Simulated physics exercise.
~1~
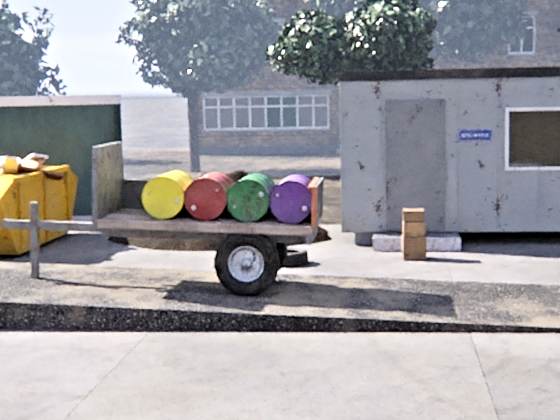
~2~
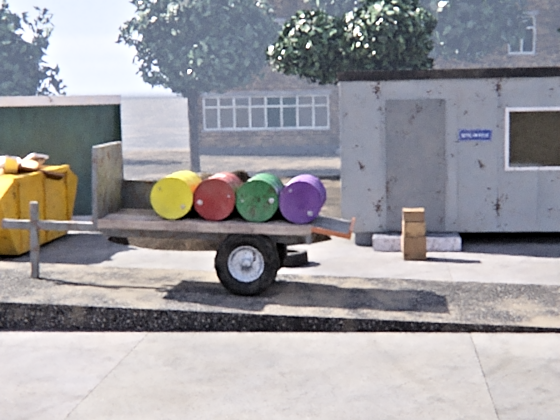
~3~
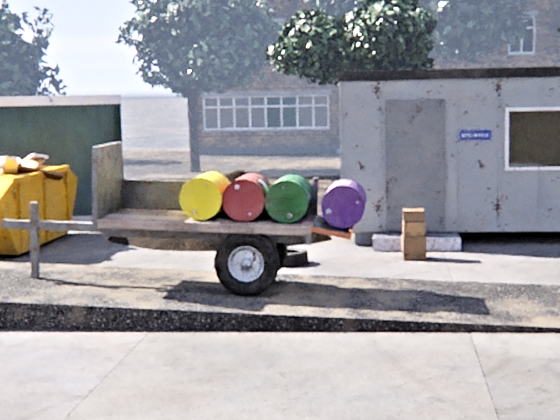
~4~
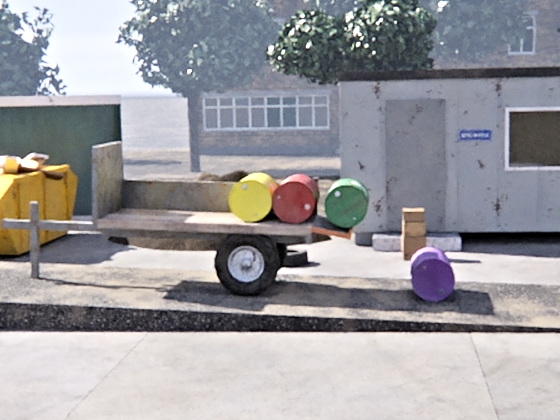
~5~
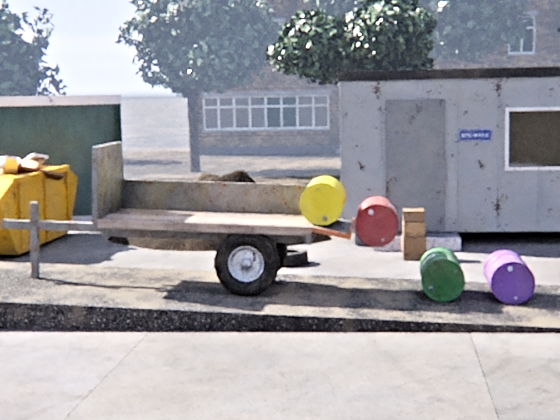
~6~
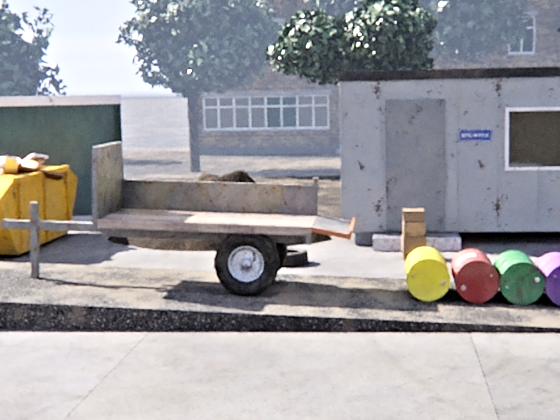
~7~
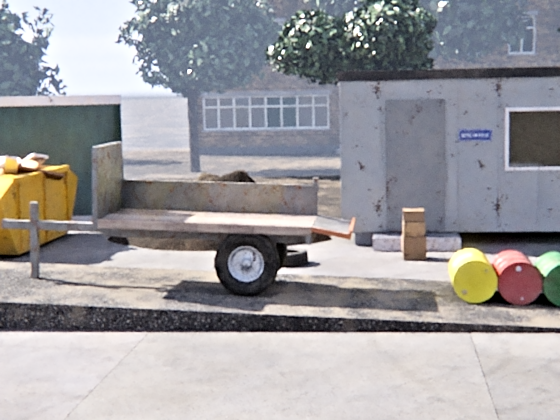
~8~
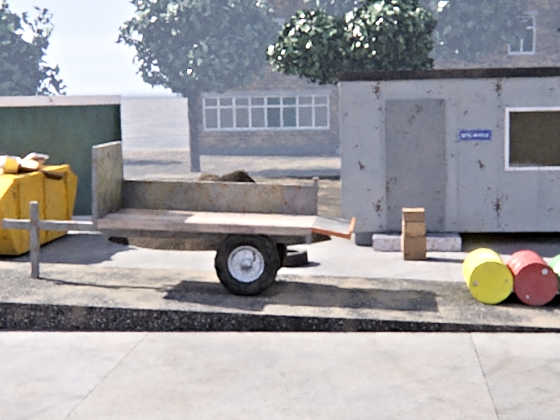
Four coloured drums roll right off a trailer's lowered tailgate and away along the ground.
